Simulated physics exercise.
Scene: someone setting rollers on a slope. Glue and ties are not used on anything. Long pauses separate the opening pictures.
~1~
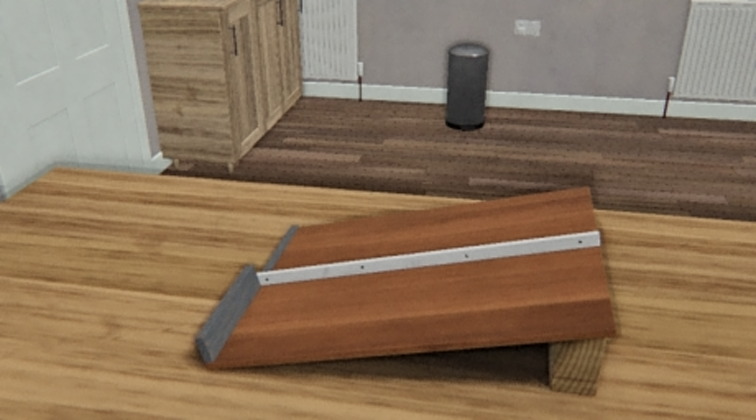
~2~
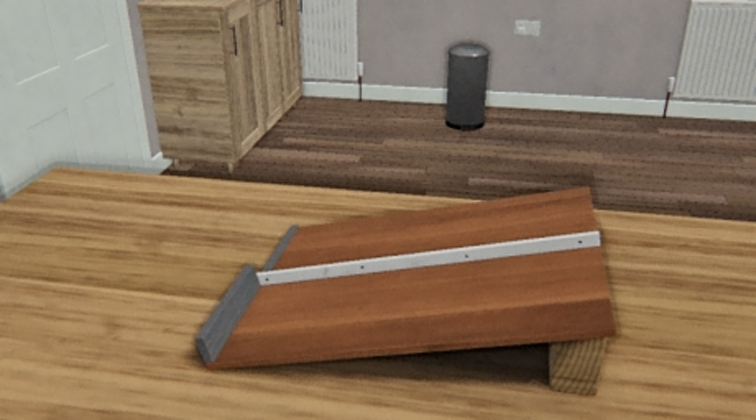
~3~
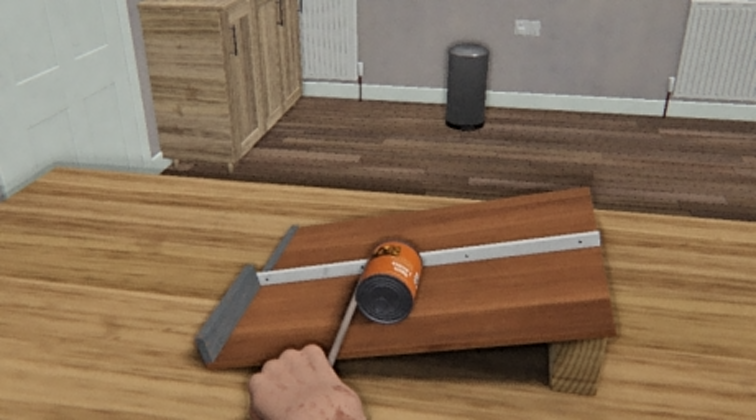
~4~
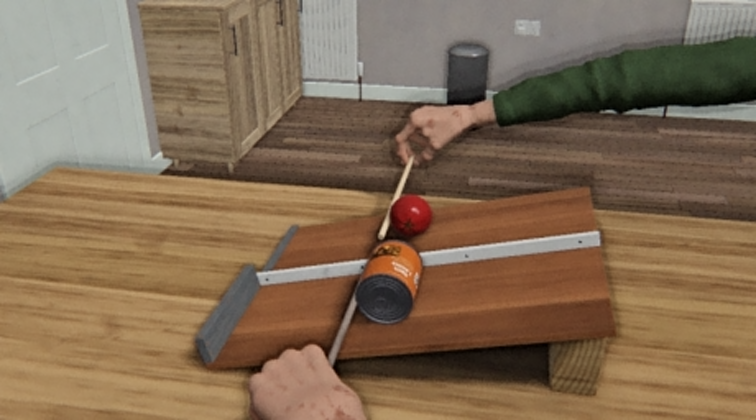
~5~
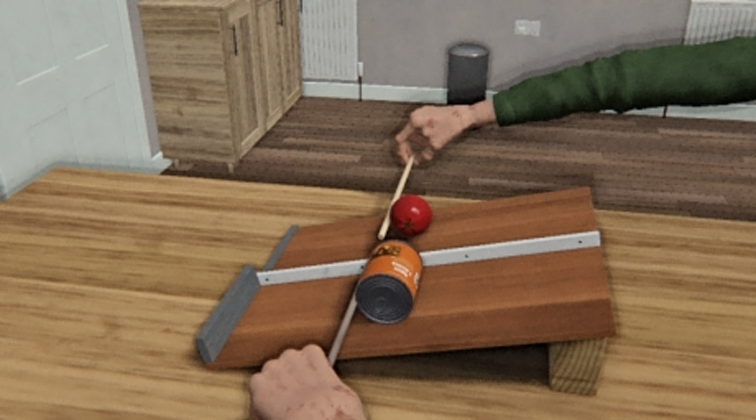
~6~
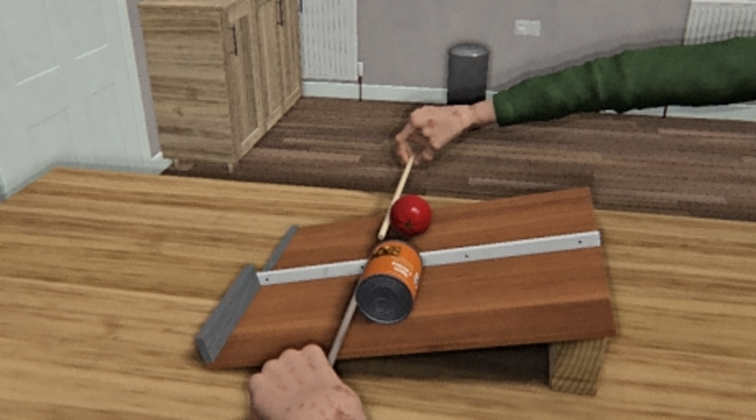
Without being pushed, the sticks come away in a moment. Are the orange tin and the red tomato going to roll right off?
Once the sticks go up, the orange tin comes to rest and the red tomato drops over the edge.
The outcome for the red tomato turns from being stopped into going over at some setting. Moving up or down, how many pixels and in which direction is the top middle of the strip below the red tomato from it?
Shift: About 8 px, direction up.
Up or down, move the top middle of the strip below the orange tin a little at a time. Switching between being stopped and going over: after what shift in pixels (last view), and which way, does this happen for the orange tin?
Roughly 12 pixels downward.
Then, 0.68 s after the last picture, orange tin rolling on the board near (262, 296); red tomato off the board near (238, 241).
By the end, the orange tin gets caught, near (255, 297); the red tomato runs past the strip.
